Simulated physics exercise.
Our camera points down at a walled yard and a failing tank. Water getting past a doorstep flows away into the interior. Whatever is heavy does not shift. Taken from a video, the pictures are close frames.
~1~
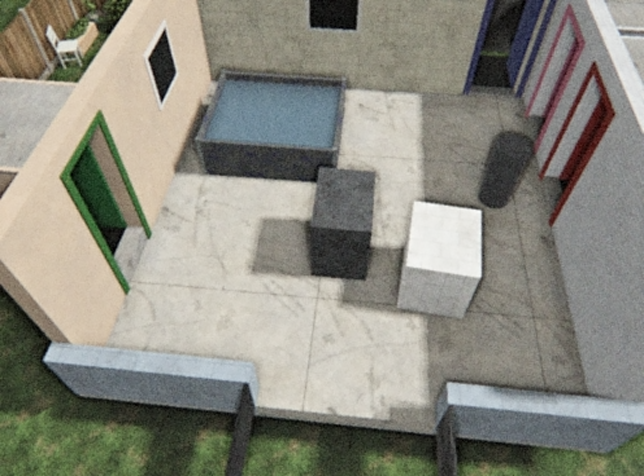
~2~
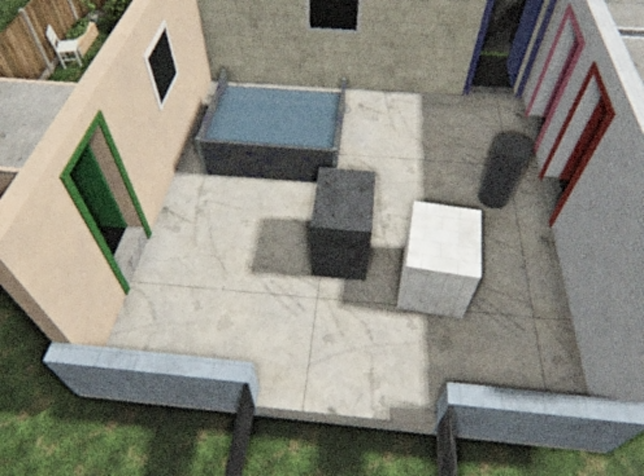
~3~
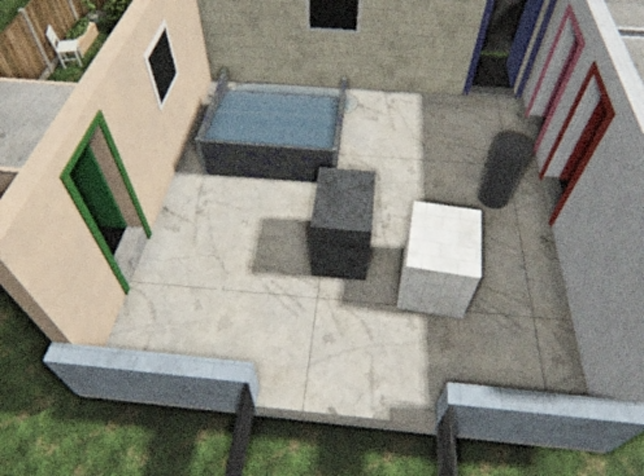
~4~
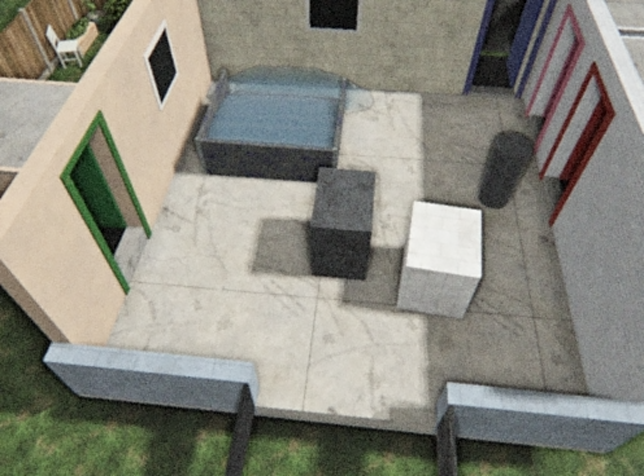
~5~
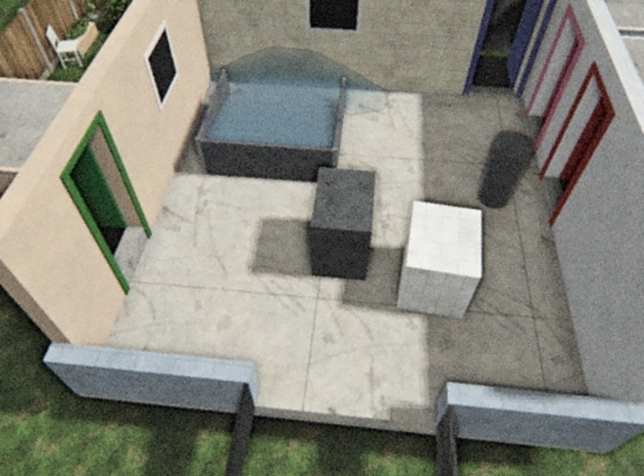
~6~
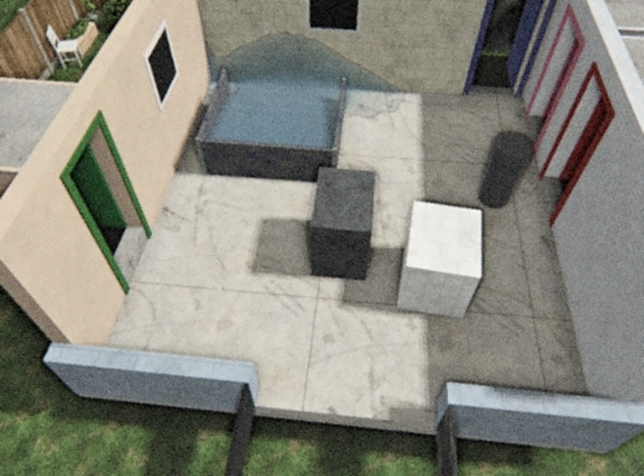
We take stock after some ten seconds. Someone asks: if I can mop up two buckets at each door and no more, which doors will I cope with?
My prediction: Green door: Little enough water. Blue door: Too much water. Red door: Little enough water. Pink door: Too much water.
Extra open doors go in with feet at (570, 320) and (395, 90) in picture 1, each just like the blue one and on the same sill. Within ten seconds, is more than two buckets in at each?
Comes up short; tops it.
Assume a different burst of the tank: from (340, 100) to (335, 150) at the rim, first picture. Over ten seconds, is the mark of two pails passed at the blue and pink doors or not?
Looking at both, the blue one exceeds the mark while the pink one exceeds the mark.
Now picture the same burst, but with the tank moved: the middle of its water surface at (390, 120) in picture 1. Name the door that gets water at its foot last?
Final one: The green door.
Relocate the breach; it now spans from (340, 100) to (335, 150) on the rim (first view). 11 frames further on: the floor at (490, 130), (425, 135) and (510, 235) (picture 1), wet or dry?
Going in your order, I'd say drenched, then drenched, then drenched.
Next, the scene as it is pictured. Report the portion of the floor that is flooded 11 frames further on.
About 35 per cent.
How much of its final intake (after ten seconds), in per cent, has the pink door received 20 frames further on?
Around 65 percent.
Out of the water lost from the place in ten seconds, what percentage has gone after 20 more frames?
Around 30 per cent.
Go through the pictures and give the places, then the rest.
Still water in the tank at (276, 112), in the first picture.
The front is at (347, 111), out from the gap on the tank's far side, in the second picture.
The front is at (352, 98), out from the gap on the tank's far side, in the third picture.
The front is at (365, 90), out from the gap on the tank's far side, in the fourth picture.
Water pours out on the tank's far side and has run to (383, 91), in the fifth picture.
The front is at (401, 92), out from the gap on the tank's far side, in the sixth picture.
A moment on, water covers 20 % of the floor; the green door not reached, the blue door wet at the sill, nothing in, the red door not reached, the pink door not reached.
Next, water covers 35 % of the floor; the green door wet at the sill, nothing in, the blue door wet at the sill, nothing in, the red door not reached, the pink door under two buckets in.
Then, water covers 55 % of the floor; the green door wet at the sill, nothing in, the blue door under two buckets in, the red door wet at the sill, nothing in, the pink door far over two buckets in.
Later, water covers 80 % of the floor; the green door wet at the sill, nothing in, the blue door over two buckets in, the red door under two buckets in, the pink door far over two buckets in.
In the end, water covers 95 % of the floor; the green door wet at the sill, nothing in, the blue door over two buckets in, the red door under two buckets in, the pink door far over two buckets in.
